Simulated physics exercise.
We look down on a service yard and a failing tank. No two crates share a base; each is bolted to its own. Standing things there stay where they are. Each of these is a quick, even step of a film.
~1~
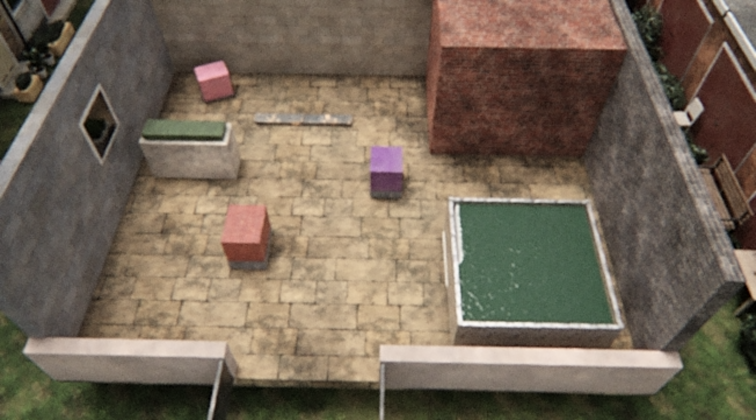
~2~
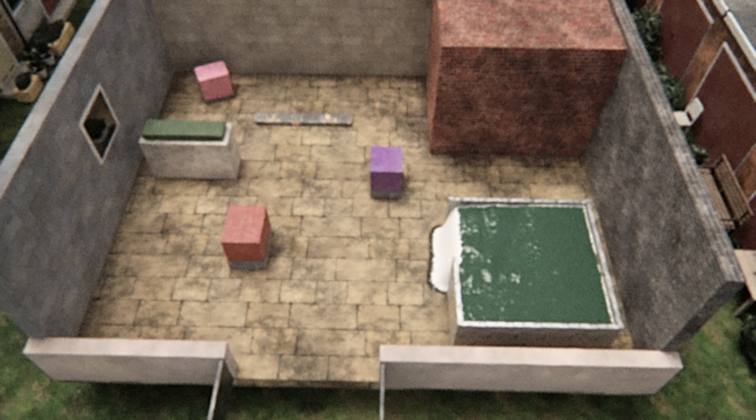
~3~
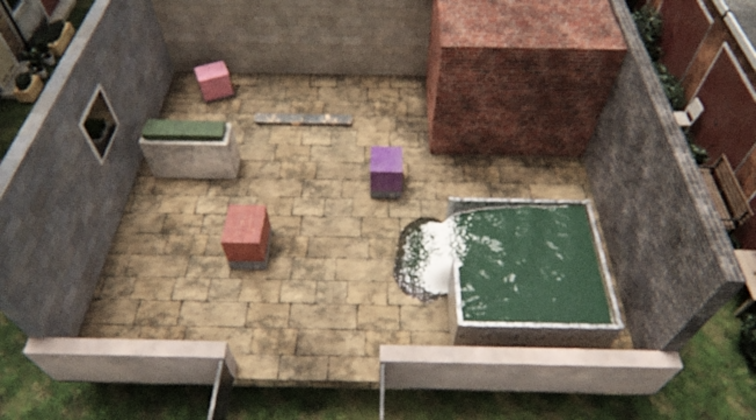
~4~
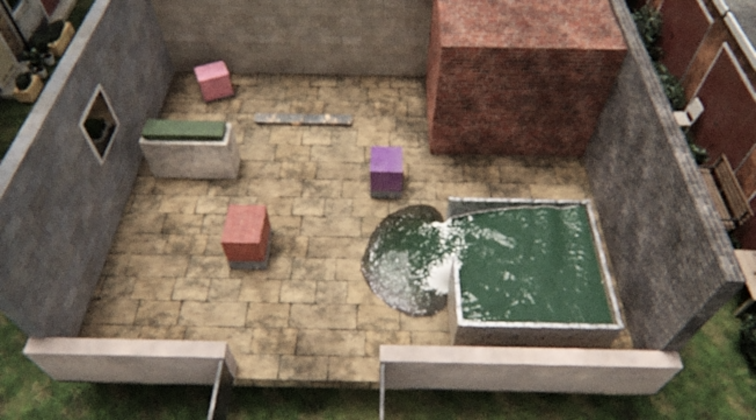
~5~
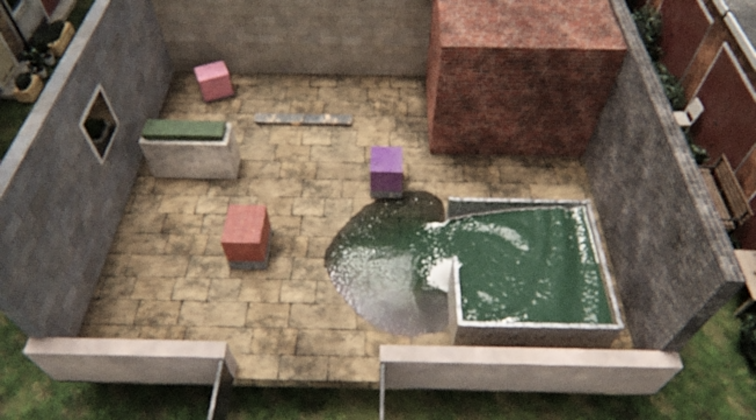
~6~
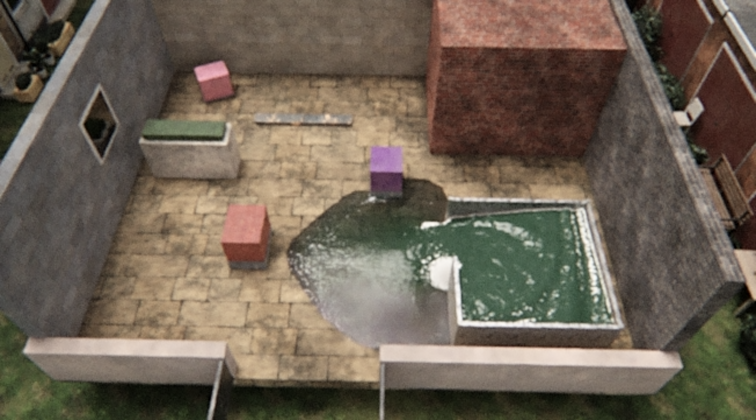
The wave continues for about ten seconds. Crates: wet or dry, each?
One by one: The purple crate ends up with water on it; the pink crate ends up with water on it; the red crate ends up with water on it.
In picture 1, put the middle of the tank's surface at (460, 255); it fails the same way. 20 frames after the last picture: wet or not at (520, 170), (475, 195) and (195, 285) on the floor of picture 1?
First unwetted; next unwetted; last drenched.
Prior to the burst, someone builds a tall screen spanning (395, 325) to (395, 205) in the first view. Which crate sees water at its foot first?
First to be reached: The purple one.
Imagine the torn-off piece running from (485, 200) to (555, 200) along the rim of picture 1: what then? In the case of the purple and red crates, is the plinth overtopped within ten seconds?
The purple crate is reached; the red crate is untouched.
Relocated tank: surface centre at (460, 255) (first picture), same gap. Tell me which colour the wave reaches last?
The pink-painted one.
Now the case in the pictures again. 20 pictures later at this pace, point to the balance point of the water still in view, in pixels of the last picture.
Roughly (356, 254) in the last picture.
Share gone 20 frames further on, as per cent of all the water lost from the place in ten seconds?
I'd estimate close to 20 per cent.
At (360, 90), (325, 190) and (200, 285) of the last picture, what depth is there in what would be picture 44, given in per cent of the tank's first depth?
The depth comes out near 4, 4 and 10 per cent.
A moment on, water covers 35 % of the floor; the purple crate water round its plinth, the pink crate not reached, the red crate water round its plinth.
Next, water covers 50 % of the floor; the purple crate water round its plinth, the pink crate not reached, the red crate water round its plinth.
Then, water covers 60 % of the floor; the purple crate water round its plinth, the pink crate water round its plinth, the red crate water round its plinth.
Later, water covers 75 % of the floor; the purple crate water round its plinth, the pink crate water round its plinth, the red crate water round its plinth.
In the end, water covers 90 % of the floor; the purple crate was topped, the pink crate was topped, the red crate was topped.
